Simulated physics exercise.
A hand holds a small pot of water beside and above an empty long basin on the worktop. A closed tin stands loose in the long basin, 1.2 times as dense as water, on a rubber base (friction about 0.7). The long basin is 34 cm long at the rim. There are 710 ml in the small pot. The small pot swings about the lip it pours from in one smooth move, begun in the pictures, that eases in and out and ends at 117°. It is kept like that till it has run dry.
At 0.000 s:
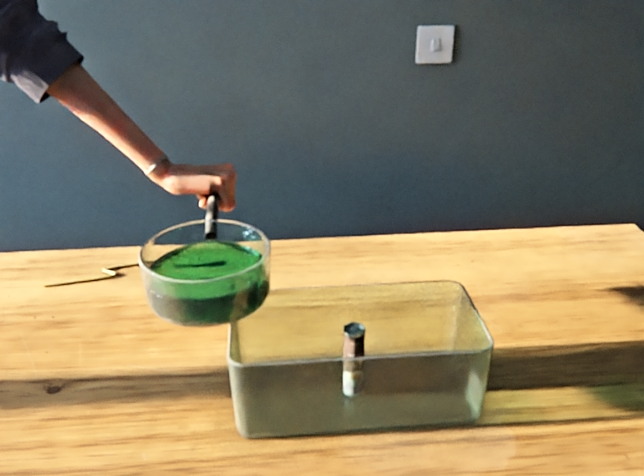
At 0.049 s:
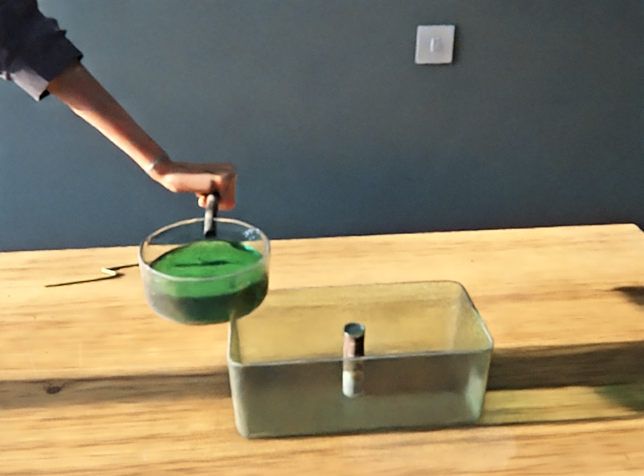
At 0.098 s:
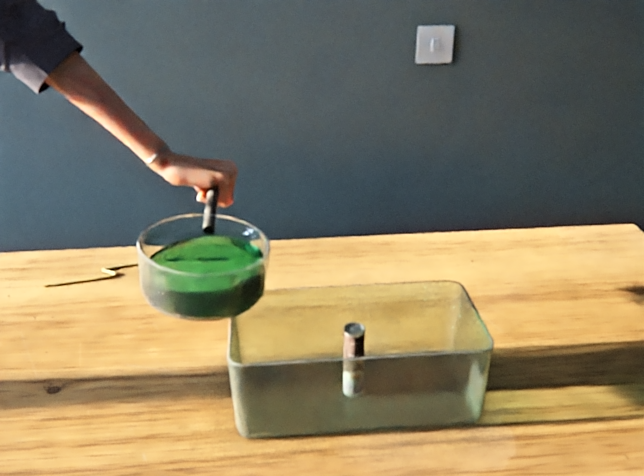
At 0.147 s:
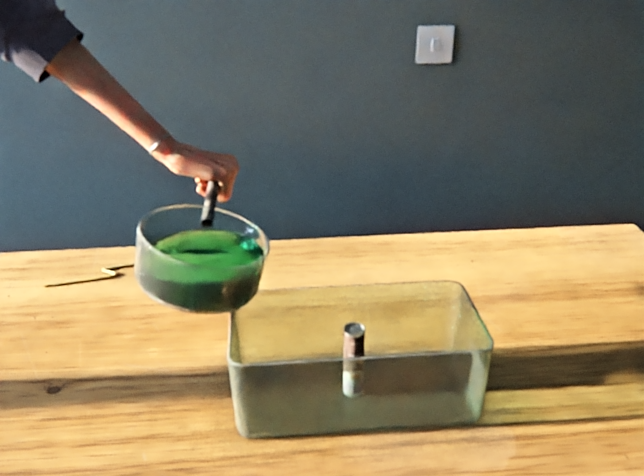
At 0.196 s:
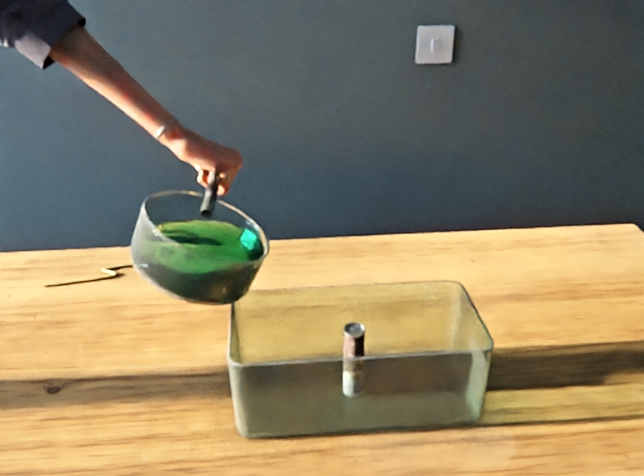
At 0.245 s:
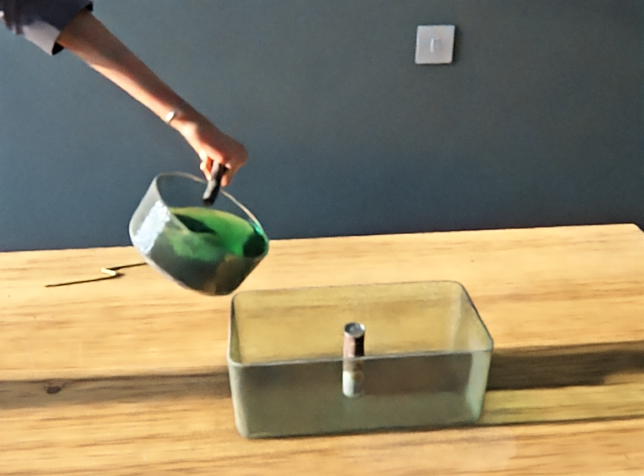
A clear pot of green liquid, held by a hand at the upper left, starts level and tilts steadily rightward beside a rectangular glass basin, the liquid shifting inside, while a small cylinder stands still in the basin.
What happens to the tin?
It remains upright.
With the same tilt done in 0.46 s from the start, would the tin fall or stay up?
The tin keeps standing.
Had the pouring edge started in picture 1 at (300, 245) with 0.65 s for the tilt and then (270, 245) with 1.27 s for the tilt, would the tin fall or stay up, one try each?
First it stays up; then it topples.
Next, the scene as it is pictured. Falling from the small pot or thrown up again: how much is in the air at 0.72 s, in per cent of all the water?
Near 6 in a hundred.
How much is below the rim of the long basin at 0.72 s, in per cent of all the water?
Near 92 in a hundred.
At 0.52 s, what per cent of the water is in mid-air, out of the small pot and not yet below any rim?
Near 68 in a hundred.
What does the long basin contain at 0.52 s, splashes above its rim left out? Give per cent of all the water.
About 8 per cent.
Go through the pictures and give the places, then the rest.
In the first frame, it leans 0°; its right rim is at (269, 247); the water meets the walls at (147, 269) and (268, 264); the long basin's rim runs from (231, 327) to (477, 313); the tin's top is at (354, 332).
In the second frame, it leans 2°; its right rim is at (269, 247); the water meets the walls at (146, 268) and (267, 262).
In the third frame, it leans 6°; its right rim is at (269, 247); the water meets the walls at (143, 264) and (266, 257).
In the fourth frame, it leans 14°; its right rim is at (269, 247); the water meets the walls at (140, 255) and (264, 251).
In the fifth frame, it leans 24°; its right rim is at (268, 247); the water meets the walls at (136, 239) and (265, 246).
In the sixth frame, it leans 36°; its right rim is at (268, 247); the water meets the walls at (135, 220) and (265, 237).
After 0.52 s the tilt is 105° and 24 per cent is still to pour; the tin stands where it began.
After 0.72 s the tilt is 117° and 1 per cent is still to pour; the tin stands where it began.
After 0.92 s the tilt is 117° and 0 per cent is still to pour; the tin leans 8°.
After 1.15 s the tilt is 117° and 0 per cent is still to pour; the tin leans 8°.
In the end the tin stands where it began.
